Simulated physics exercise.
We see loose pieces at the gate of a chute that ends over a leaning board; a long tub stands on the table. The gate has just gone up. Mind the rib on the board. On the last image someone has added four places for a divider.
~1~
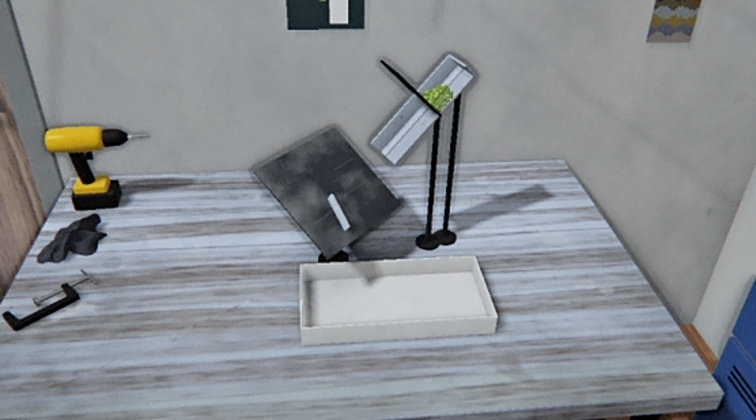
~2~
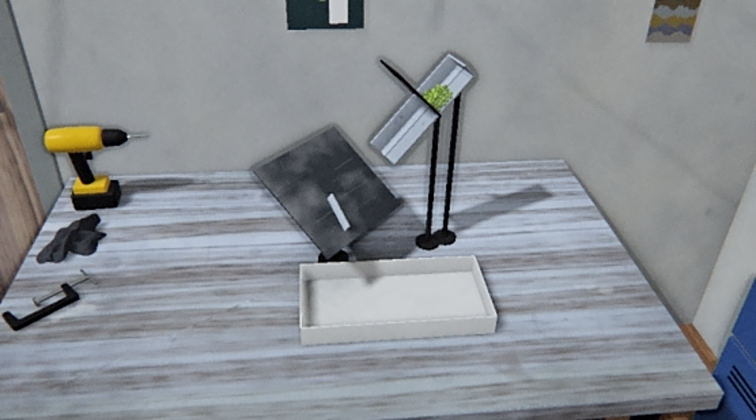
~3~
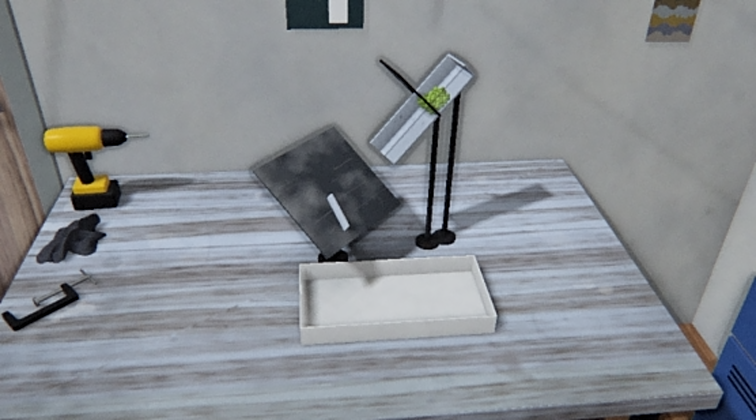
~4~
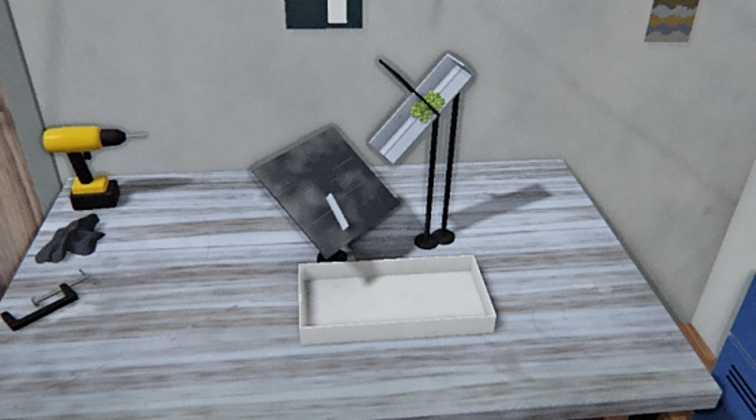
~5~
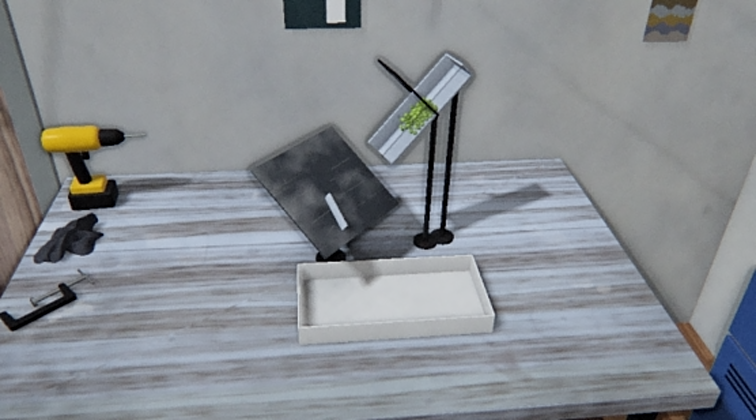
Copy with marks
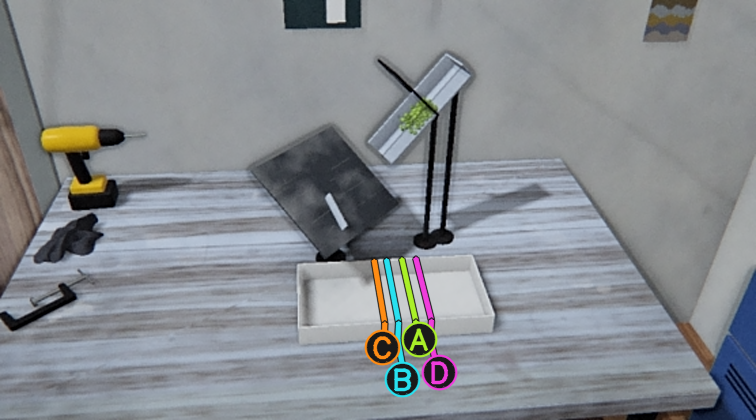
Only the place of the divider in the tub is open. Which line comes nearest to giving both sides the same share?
It is C.
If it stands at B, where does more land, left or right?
Left.
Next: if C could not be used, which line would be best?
That would be B.
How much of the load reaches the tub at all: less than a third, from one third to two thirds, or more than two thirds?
About that: More than two thirds.
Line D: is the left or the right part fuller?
The left side.
On the marked copy, line A crosses the front rim at (415, 320); line B crosses the front rim at (398, 321); line C crosses the front rim at (384, 322); line D crosses the front rim at (431, 319).
For line A, of what is caught, all but a few on the left of the divider, a small share on the right.
For line B, of what is caught, the bulk on the left of the divider, close to a quarter on the right.
For line C, of what is caught, close to half on the left of the divider, close to half on the right.
For line D, of what is caught, the whole lot on the left of the divider, none at all on the right.
